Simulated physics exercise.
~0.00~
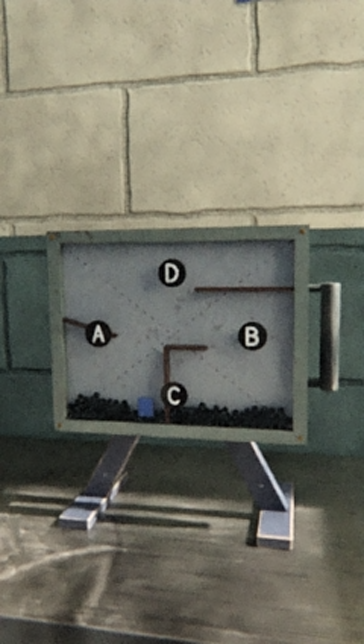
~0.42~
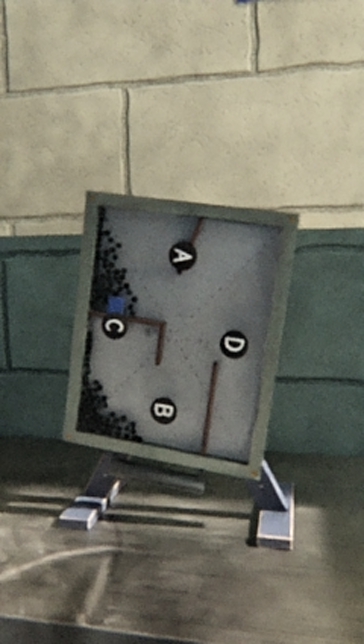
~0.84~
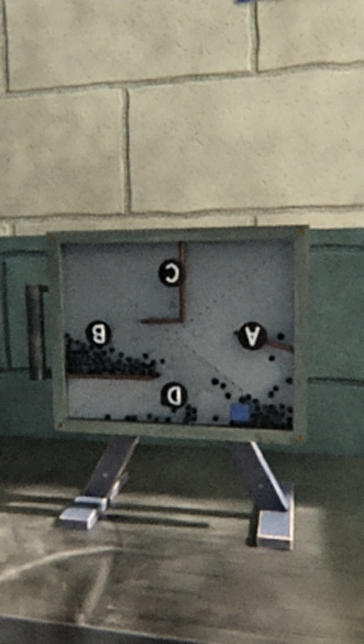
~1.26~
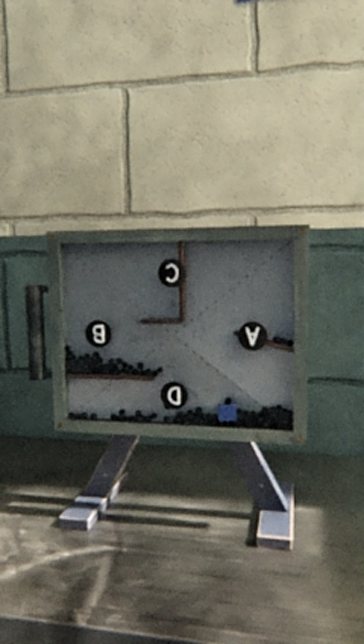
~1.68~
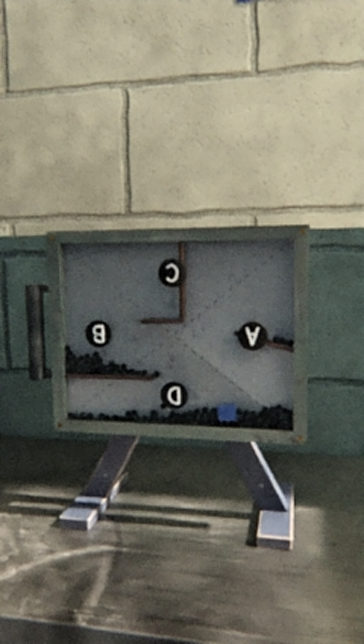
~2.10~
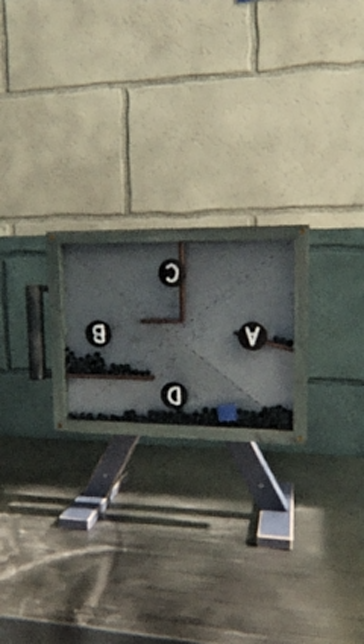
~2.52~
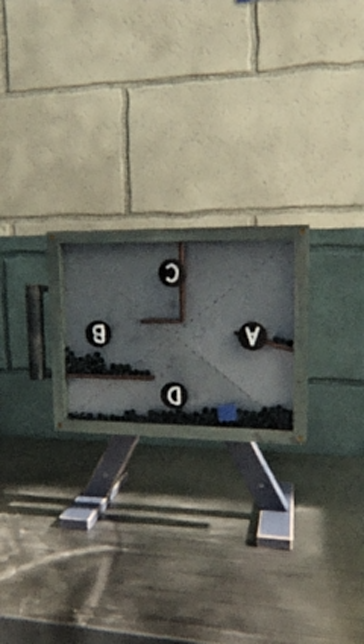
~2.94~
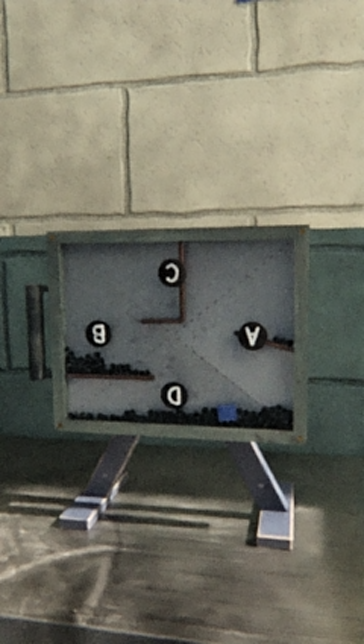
A framed box turns clockwise upside down, and its black beads and blue block settle.
